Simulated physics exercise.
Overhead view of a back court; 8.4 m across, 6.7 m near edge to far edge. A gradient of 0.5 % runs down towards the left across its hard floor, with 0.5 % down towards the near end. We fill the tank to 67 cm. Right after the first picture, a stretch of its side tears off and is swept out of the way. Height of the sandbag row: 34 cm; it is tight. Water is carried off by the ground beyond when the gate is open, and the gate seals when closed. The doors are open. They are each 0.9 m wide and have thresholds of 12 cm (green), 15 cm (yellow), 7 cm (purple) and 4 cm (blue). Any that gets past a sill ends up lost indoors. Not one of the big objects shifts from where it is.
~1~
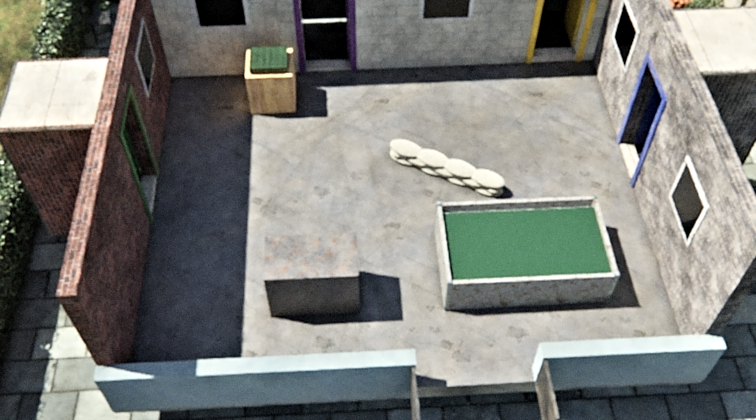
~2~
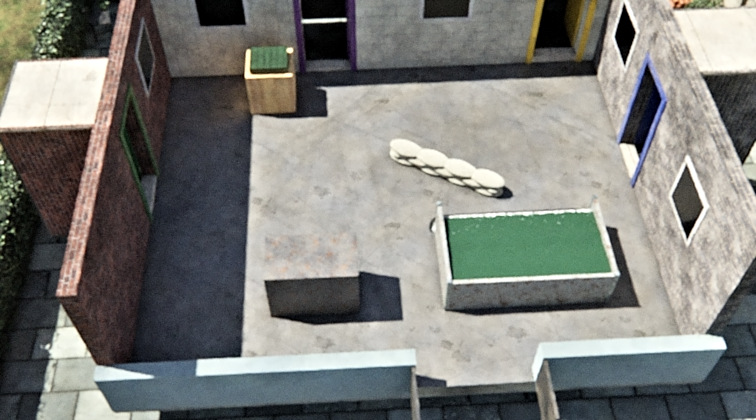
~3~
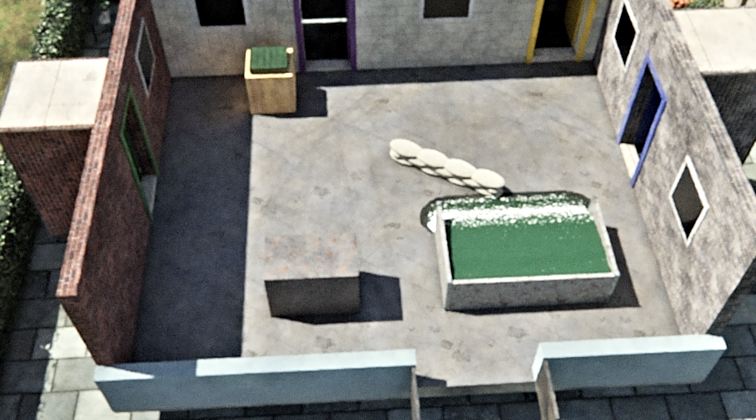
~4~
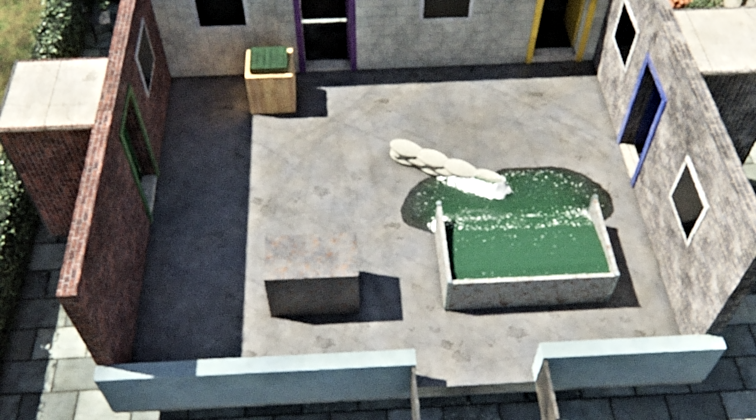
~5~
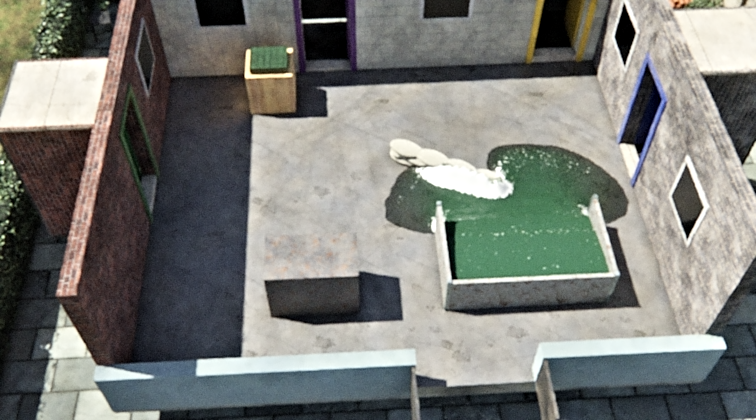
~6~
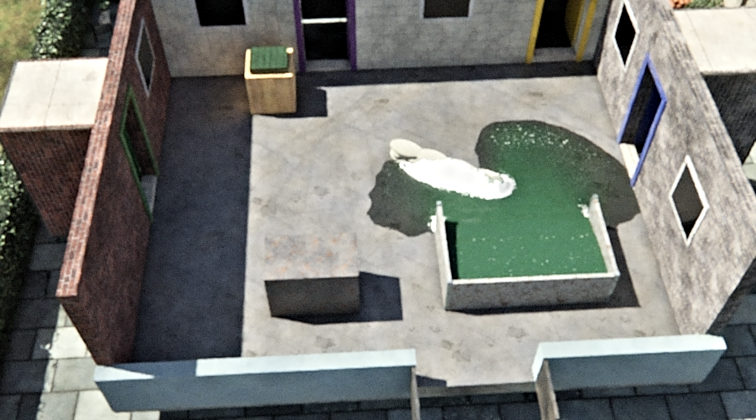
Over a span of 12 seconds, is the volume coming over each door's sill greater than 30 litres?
In the end at the green door the limit will hold. At the yellow door the limit will be broken. At the purple door the limit will hold. At the blue door the limit will be broken.
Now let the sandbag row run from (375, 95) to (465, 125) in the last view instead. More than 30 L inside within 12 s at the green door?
So green stays inside.
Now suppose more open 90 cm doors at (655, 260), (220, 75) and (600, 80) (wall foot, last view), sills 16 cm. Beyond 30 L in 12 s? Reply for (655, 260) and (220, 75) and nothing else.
Taking them in order, the first is fine and the second fine.
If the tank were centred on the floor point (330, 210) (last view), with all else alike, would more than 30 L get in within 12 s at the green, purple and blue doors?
Green gets no more than that, purple gets more than that, blue gets no more than that.
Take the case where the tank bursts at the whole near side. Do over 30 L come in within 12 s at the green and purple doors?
The green door comes out less than that and the purple door less than that.
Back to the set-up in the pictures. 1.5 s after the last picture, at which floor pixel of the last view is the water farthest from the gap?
That lands around (191, 151) in the last picture.
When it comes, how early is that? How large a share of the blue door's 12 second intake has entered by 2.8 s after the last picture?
Roughly 60 percent is in by then.
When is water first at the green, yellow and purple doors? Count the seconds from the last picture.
Arrival times: Green 1.8 seconds, yellow 0.6 seconds, purple 2.0 seconds.
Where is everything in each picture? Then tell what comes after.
In the first picture, still water, 67 cm deep, in the tank at (524, 241).
In the second picture, water pours out on the tank's far side and has run 1.4 m, to a hidden place; typically 8 cm deep outside, 67 cm at the tank's back.
In the third picture, water pours out on the tank's far side and has run 1.5 m, to a hidden place; typically 12 cm deep outside, 65 cm at the tank's back.
In the fourth picture, the front is at (603, 194), 1.9 m from the gap on the tank's far side; 3.5 m2 of floor is under water; 58 cm left at the back of the tank.
In the fifth picture, water pours out on the tank's far side and has run 2.1 m, to (609, 180); typically 9 cm deep outside, 57 cm at the tank's back.
In the sixth picture, the front is at (538, 124), 2.6 m from the gap on the tank's far side; 6.8 m2 of floor is under water; 50 cm left at the back of the tank.
Then, 0.7 s after the last picture water covers 30 % of the floor and is deepest (38 cm) near (484, 199); green door not reached, yellow door 10 cm at the sill, 0 L in, purple door not reached, blue door 9 cm at the sill, 2 L in.
Then, 1.5 s after the last picture water covers 50 % of the floor and is deepest (41 cm) near (576, 61); green door not reached, yellow door 29 cm at the sill, 20 L in, purple door not reached, blue door 8 cm at the sill, 16 L in.
Then, 2.8 s after the last picture water covers 60 % of the floor and is deepest (20 cm) near (550, 62); green door 14 cm at the sill, 2 L in, yellow door 20 cm at the sill, 81 L in, purple door 3 cm at the sill, 0 L in, blue door 10 cm at the sill, 54 L in.
Then, 6.3 s after the last picture water covers 80 % of the floor and is deepest (10 cm) near (299, 79); green door 9 cm at the sill, 4 L in, yellow door 4 cm at the sill, 88 L in, purple door 5 cm at the sill, 1 L in, blue door 6 cm at the sill, 88 L in.
Then, 11.3 s after the last picture water covers 95 % of the floor and is deepest (12 cm) near (128, 388); green door 6 cm at the sill, 4 L in, yellow door 3 cm at the sill, 88 L in, purple door 5 cm at the sill, 4 L in, blue door 2 cm at the sill, 93 L in.
